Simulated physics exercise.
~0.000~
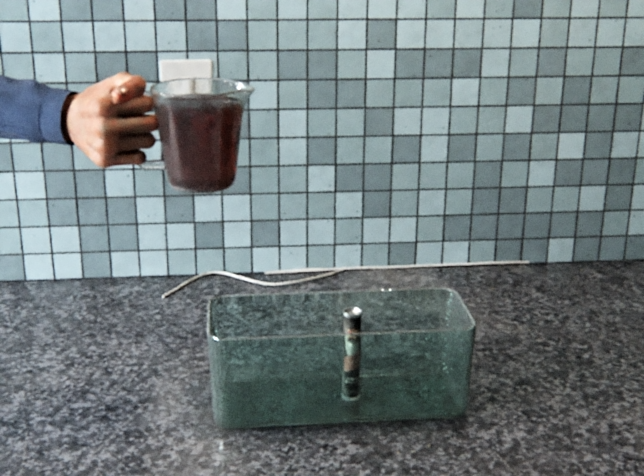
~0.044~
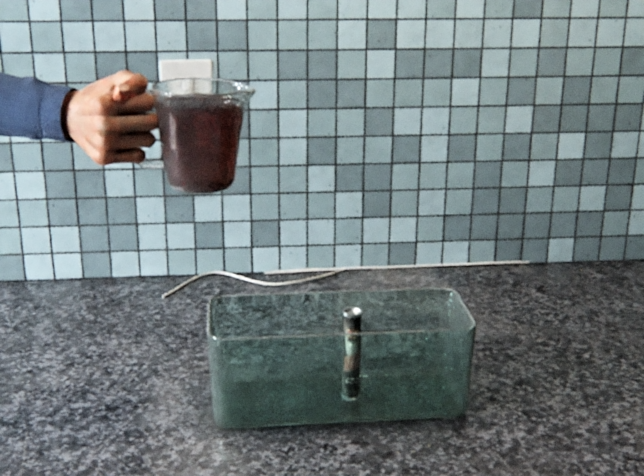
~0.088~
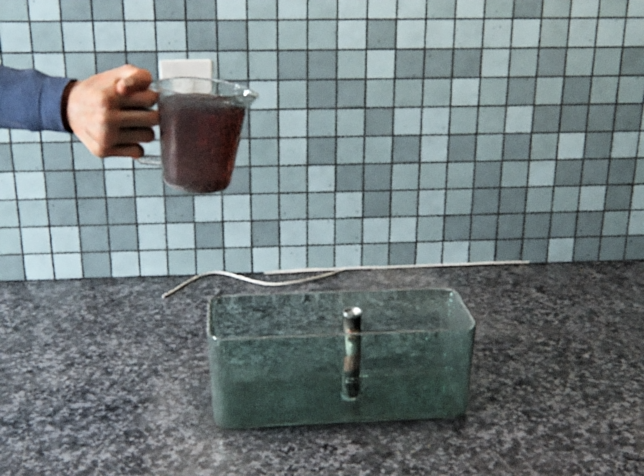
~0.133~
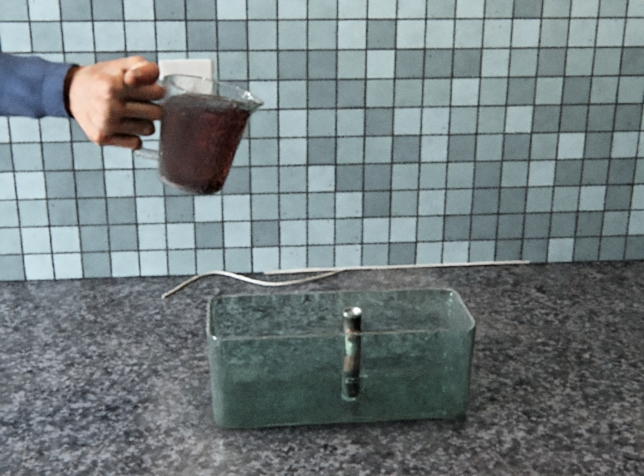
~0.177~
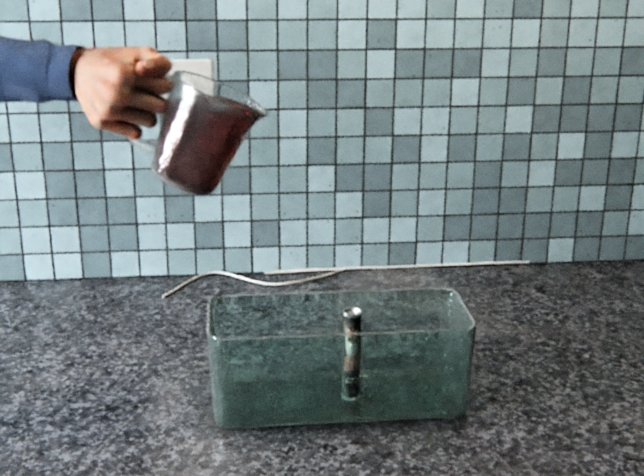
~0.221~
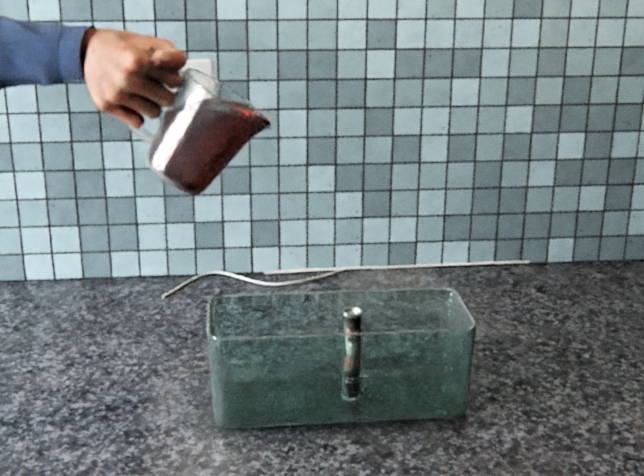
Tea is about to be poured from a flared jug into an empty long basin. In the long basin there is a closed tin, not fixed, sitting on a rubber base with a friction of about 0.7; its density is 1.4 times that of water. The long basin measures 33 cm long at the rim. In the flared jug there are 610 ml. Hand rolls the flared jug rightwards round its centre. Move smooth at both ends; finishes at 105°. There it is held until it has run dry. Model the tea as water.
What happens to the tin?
It keels over.
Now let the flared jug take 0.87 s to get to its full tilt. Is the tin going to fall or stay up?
Outcome - the tin comes down.
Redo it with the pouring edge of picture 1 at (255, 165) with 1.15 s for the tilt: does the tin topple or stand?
It does not tip.
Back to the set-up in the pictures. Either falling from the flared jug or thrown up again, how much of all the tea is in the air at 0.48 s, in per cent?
About 44 per cent.
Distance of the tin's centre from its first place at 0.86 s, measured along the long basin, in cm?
About 7 cm.
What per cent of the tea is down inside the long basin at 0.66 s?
62 per cent or thereabouts.
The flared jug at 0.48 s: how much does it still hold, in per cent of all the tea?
I'd estimate some 48 % remains.
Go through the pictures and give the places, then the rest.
In the first picture, it leans 0°; its right rim is at (254, 88); the tea meets the walls at (157, 102) and (242, 100); the long basin's rim runs from (209, 318) to (465, 308); the tin's top is at (352, 315).
In the second picture, it leans 2°; its right rim is at (256, 89); the tea meets the walls at (158, 101) and (243, 101).
In the third picture, it leans 6°; its right rim is at (259, 94); the tea meets the walls at (160, 99) and (245, 104).
In the fourth picture, it leans 14°; its right rim is at (264, 102); the tea meets the walls at (165, 99) and (250, 106).
In the fifth picture, it leans 23°; its right rim is at (269, 113); the tea meets the walls at (169, 102) and (259, 109).
In the sixth picture, it leans 34°; its right rim is at (272, 126); the tea meets the walls at (164, 118) and (269, 120); 1 per cent is over the edge.
After 0.48 s the tilt is 98° and 49 per cent is still to pour; the tin stands where it began.
After 0.66 s the tilt is 105° and 10 per cent is still to pour; the tin stands 3 cm from where it began.
After 0.86 s the tilt is 105° and 1 per cent is still to pour; the tin leans 41°.
After 1.07 s the tilt is 105° and 0 per cent is still to pour; the tin lies on its side.
In the end the tin lies on its side.
